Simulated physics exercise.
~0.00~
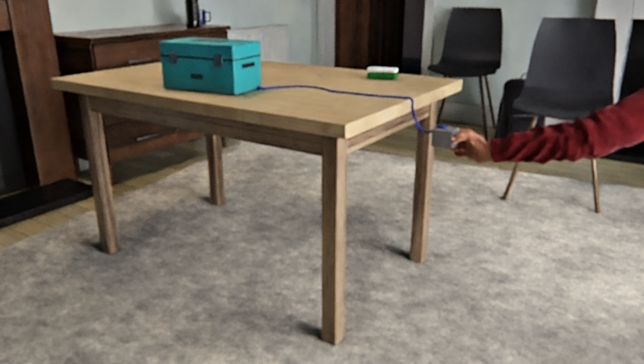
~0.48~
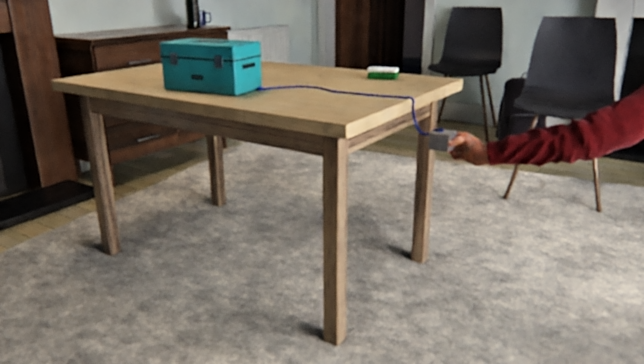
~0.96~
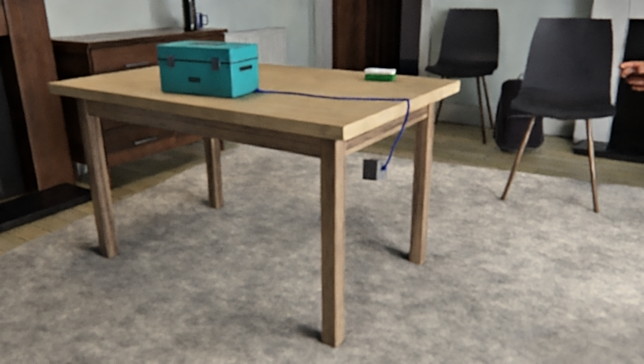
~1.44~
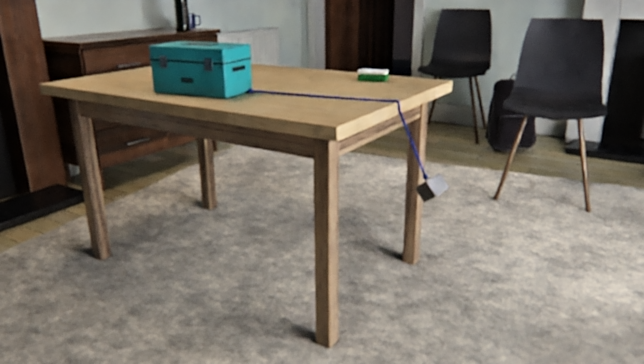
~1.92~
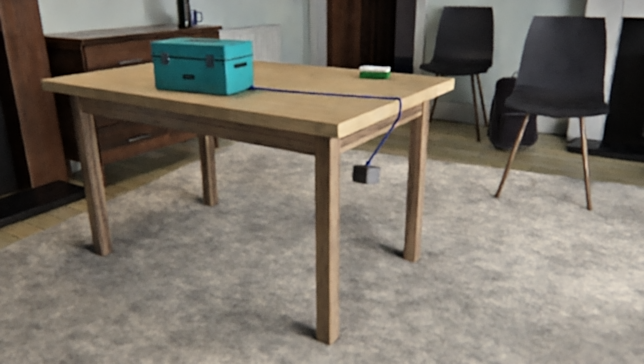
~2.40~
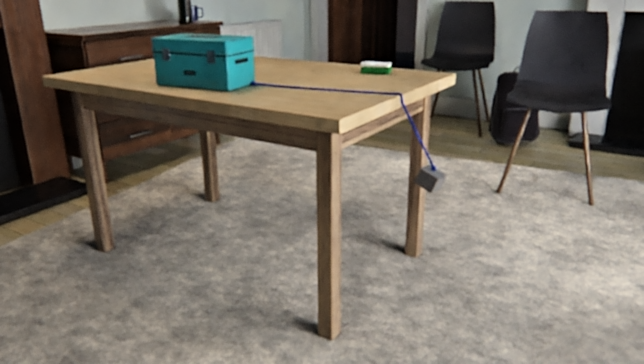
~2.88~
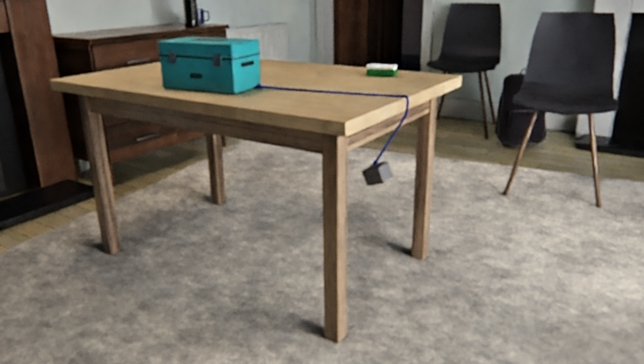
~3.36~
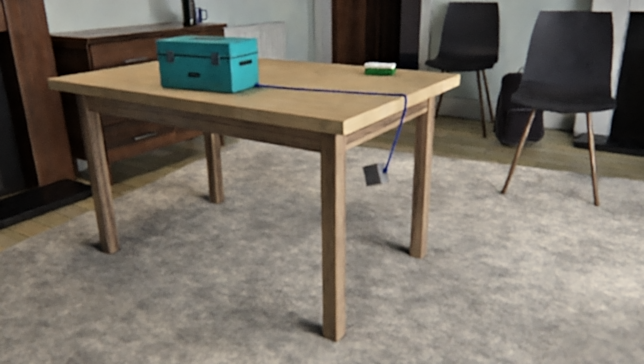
Grey block on a blue shoelace, released by a hand, swinging below the table edge while the turquoise toolbox stays put.
